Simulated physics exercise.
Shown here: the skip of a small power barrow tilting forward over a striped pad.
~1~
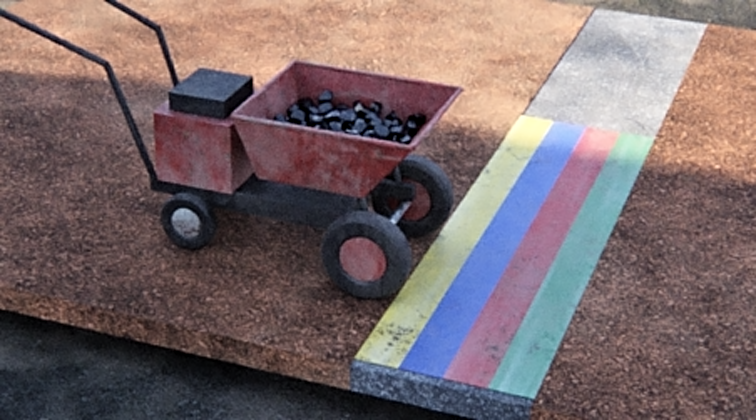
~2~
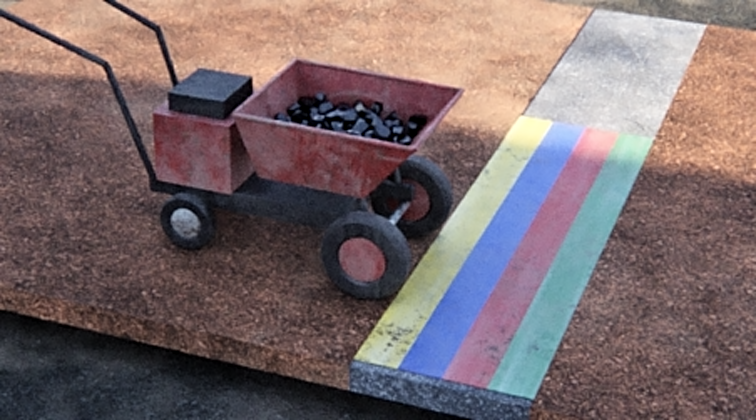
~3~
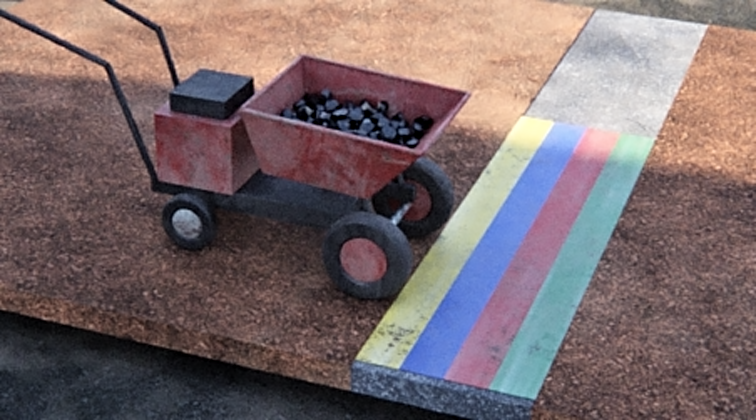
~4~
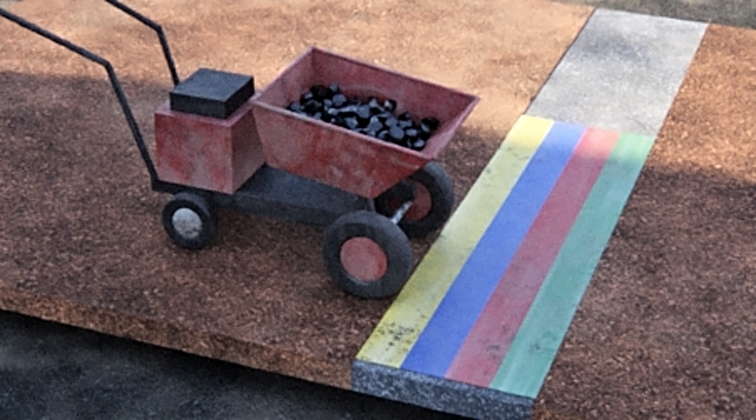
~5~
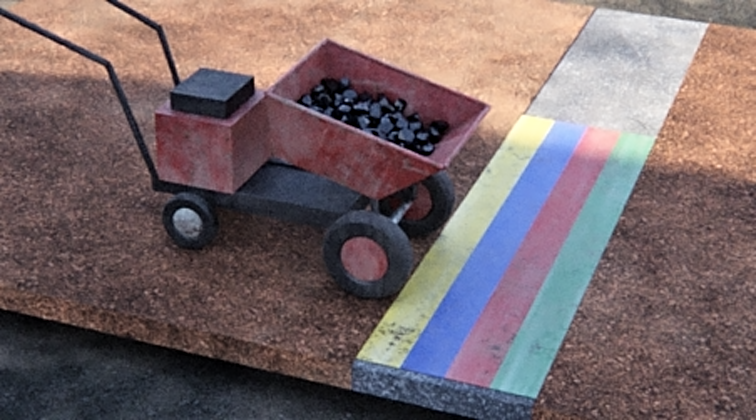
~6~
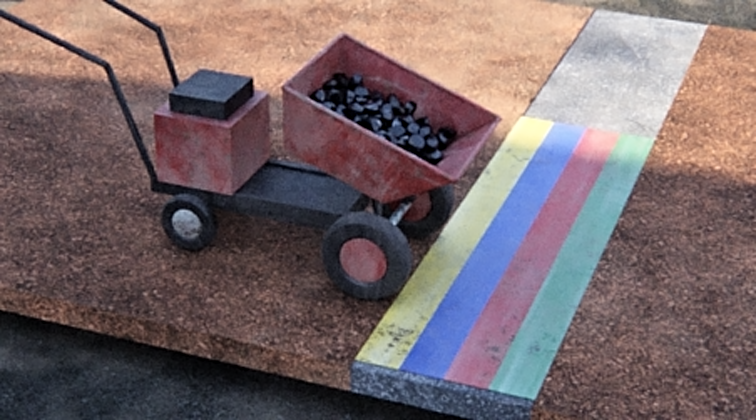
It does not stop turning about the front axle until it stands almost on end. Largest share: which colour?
Colour: Green.
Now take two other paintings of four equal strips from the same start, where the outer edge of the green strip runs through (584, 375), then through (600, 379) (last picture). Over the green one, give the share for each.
Roughly 20 per cent, then roughly 20 per cent.
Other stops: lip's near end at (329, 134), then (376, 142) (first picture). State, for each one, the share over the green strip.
That works out to 10 per cent for the first position and 20 per cent for the second.
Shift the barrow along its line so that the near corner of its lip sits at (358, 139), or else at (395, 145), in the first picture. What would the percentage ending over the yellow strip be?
It comes out near 0 in a hundred for the first and near 0 in a hundred for the second.
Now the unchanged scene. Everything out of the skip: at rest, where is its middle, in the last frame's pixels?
The centre ends up roughly at (553, 291).
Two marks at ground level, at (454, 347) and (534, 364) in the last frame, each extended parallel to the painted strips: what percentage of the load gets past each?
I'd put it near 80 in a hundred, then near 30 in a hundred.
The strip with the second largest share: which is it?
That red strip comes second.
Soon, skip tipped steeply; all in the skip.
A while on, skip tipped steeply; nearly all in the skip; a stray few over the red strip; a stray few over the green strip.
Towards the end, skip tipped right over; about a quarter in the skip; about a quarter over the red strip; about a third over the green strip; a small part off the paint.
Finally, skip tipped right over; about a quarter in the skip; none over the yellow strip; none over the blue strip; about a quarter over the red strip; about a third over the green strip; a small part off the paint.
